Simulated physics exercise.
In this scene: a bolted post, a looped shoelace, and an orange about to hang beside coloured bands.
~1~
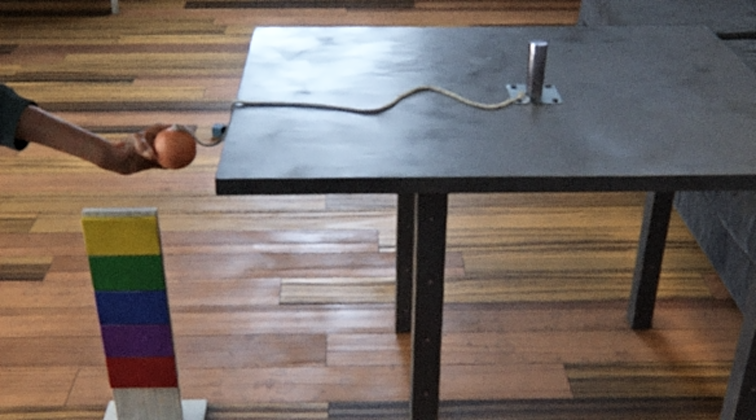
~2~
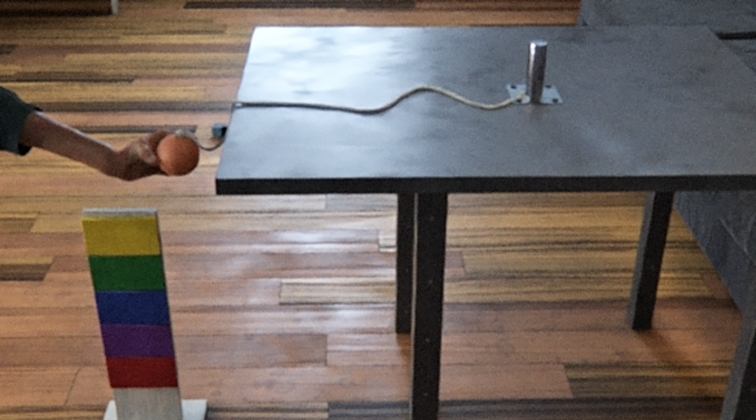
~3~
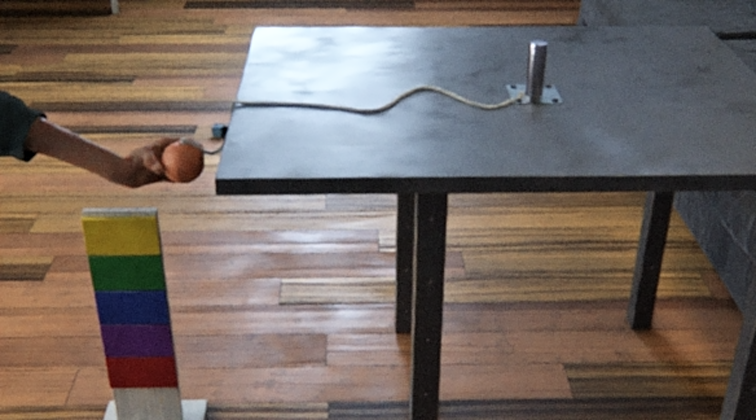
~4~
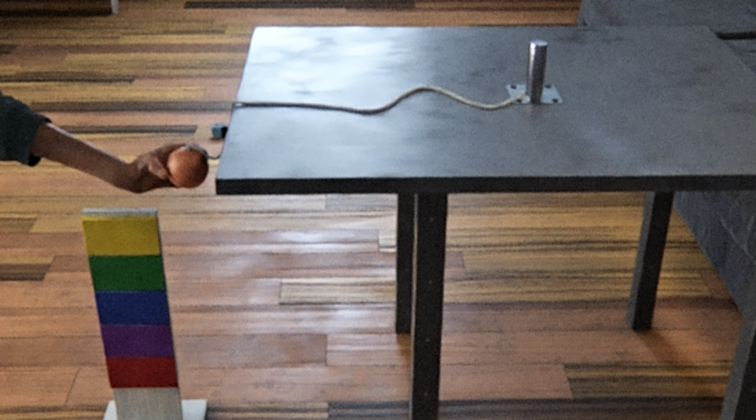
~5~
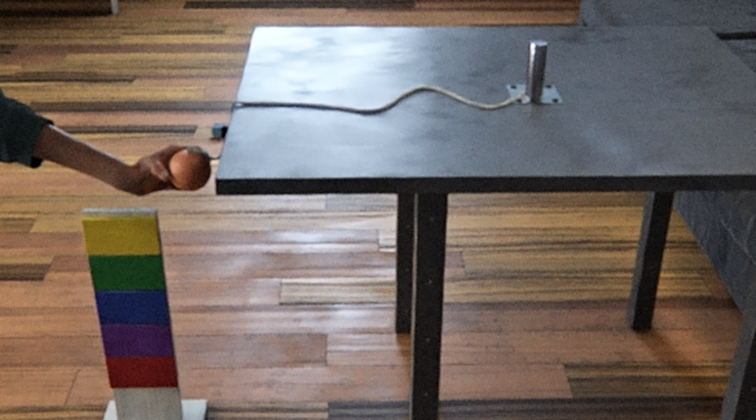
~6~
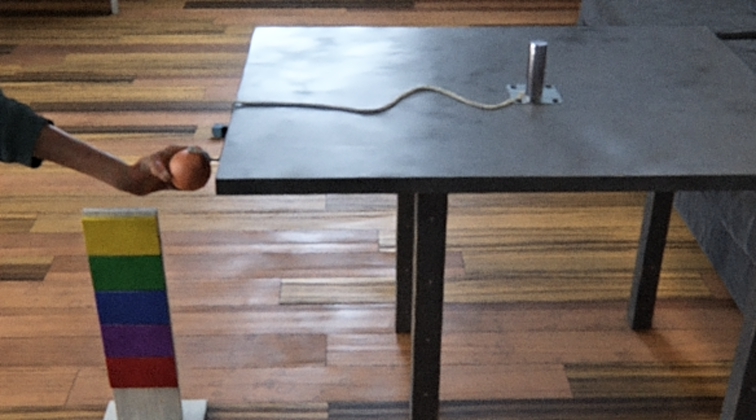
A hand holding an orange moves slightly right and down toward the table's edge, then pauses.
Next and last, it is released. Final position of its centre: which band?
Band: Green.
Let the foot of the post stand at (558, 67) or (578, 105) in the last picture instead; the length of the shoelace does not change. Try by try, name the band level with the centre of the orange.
First try: Yellow; second try: Yellow.
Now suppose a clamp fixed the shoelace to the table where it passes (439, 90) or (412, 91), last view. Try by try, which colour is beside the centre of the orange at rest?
For the first place it's yellow, and for the second yellow.
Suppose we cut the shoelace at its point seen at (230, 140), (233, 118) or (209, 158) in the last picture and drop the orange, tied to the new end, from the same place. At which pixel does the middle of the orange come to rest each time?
In turn, (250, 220) for the first, (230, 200) for the second and (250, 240) for the third.
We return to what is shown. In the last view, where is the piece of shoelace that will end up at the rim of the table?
The bit in question sits close to (298, 104).
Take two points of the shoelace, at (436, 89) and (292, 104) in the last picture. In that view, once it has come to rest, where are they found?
Point one: (402, 99); point two: (233, 119).
Soon after, orange near (276, 255); level with green.
Then, orange near (225, 269); level with green.
At rest, orange near (235, 267); level with green. Its centre hangs level with the green band.
